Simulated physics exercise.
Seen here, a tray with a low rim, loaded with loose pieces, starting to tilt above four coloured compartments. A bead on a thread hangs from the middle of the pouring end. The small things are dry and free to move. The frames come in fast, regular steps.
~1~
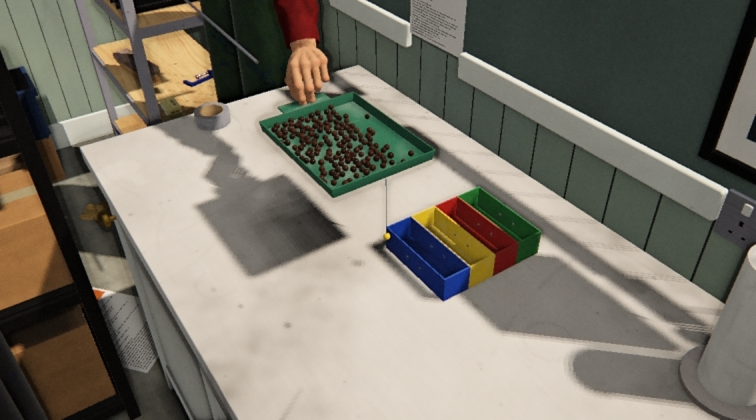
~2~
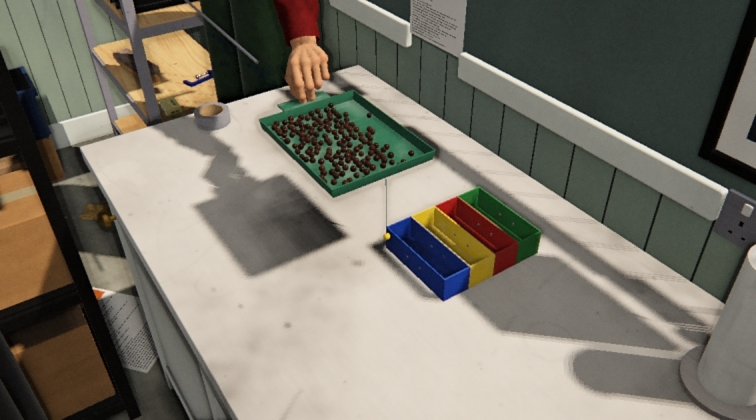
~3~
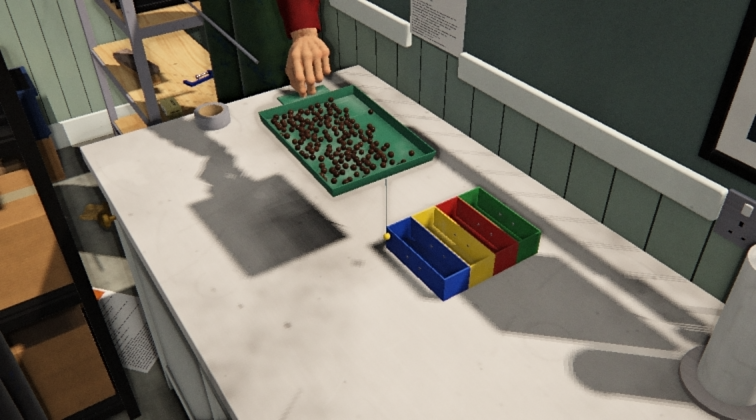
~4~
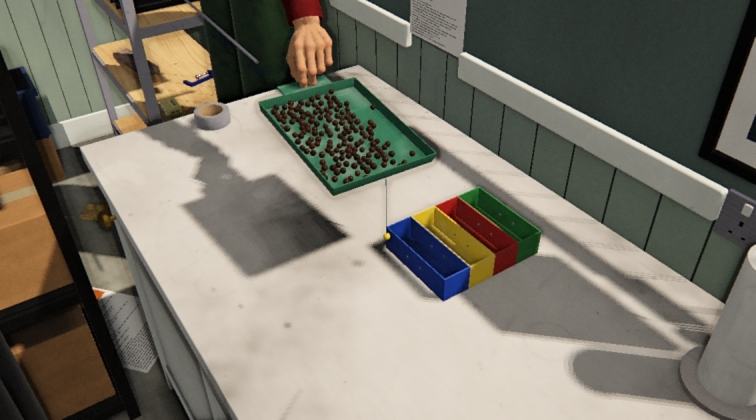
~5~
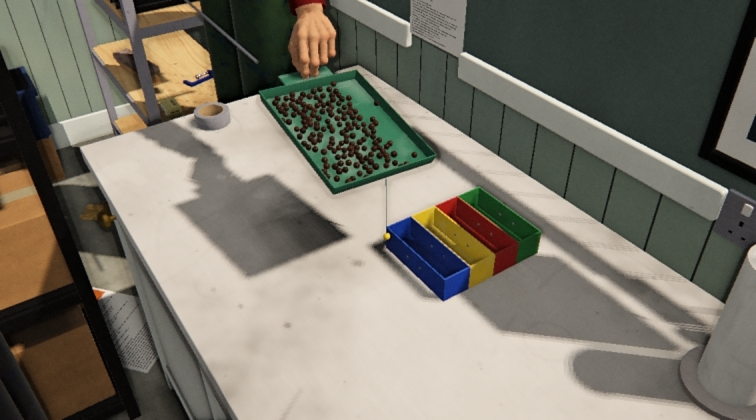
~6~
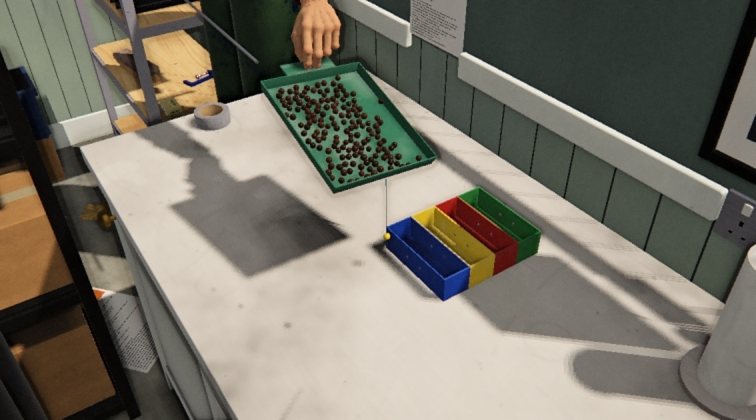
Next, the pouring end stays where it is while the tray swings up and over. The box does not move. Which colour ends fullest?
It favours the yellow compartment.
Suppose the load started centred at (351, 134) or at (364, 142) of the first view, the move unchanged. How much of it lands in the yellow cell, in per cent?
In turn 40 and 50 in a hundred.
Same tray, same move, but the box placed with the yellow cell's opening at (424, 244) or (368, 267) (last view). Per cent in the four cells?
Roughly 100 per cent, and 40 per cent.
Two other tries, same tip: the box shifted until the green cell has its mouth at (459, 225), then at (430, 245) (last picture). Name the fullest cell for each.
At the first place the cell in red, at the second green.
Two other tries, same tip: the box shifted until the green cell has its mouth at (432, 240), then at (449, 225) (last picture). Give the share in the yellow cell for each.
In turn 0 and 10 in a hundred.
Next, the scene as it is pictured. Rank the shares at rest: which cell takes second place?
Next in line is the blue one.
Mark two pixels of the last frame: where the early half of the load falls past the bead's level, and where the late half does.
First near (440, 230), later near (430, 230).
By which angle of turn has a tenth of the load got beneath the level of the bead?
At about 65°.
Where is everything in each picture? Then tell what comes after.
In the first picture, corners of the pouring end at (333, 188) and (433, 150), level; middle of the load at (330, 144), chocolate balls; bead on its thread at (386, 236); blue cell at (457, 282); yellow cell at (482, 269); red cell at (505, 257); green cell at (528, 246).
In the second picture, corners of the pouring end at (333, 188) and (433, 150), level; middle of the load at (330, 143).
In the third picture, corners of the pouring end at (333, 187) and (433, 151), tipped barely, lowest at the right corner; middle of the load at (330, 140).
In the fourth picture, corners of the pouring end at (334, 187) and (434, 153), tipped a little, lowest at the right corner; middle of the load at (330, 135).
In the fifth picture, corners of the pouring end at (335, 186) and (434, 154), tipped a little, lowest at the right corner; middle of the load at (332, 131).
In the sixth picture, corners of the pouring end at (336, 185) and (435, 156), tipped clearly, lowest at the right corner; middle of the load at (337, 128), nearly all on the move; blue cell at (457, 282); yellow cell at (482, 269); red cell at (505, 257); green cell at (528, 246).
Soon, tray tipped steeply; most on the tray; a stray few in the yellow cell; a stray few in the blue cell; a small part falling or outside the box.
A while on, tray tipped past a quarter turn; a small part on the tray; about a third in the yellow cell; about a quarter in the blue cell; a stray few in the red cell; about a quarter falling or outside the box.
Towards the end, tray tipped past a quarter turn; about half in the yellow cell; about a third in the blue cell; a stray few in the red cell; a stray few in the green cell; a small part falling or outside the box.
Finally, tray tipped past a quarter turn; about half in the yellow cell; about a third in the blue cell; a stray few in the red cell; a stray few in the green cell; a small part outside the box.
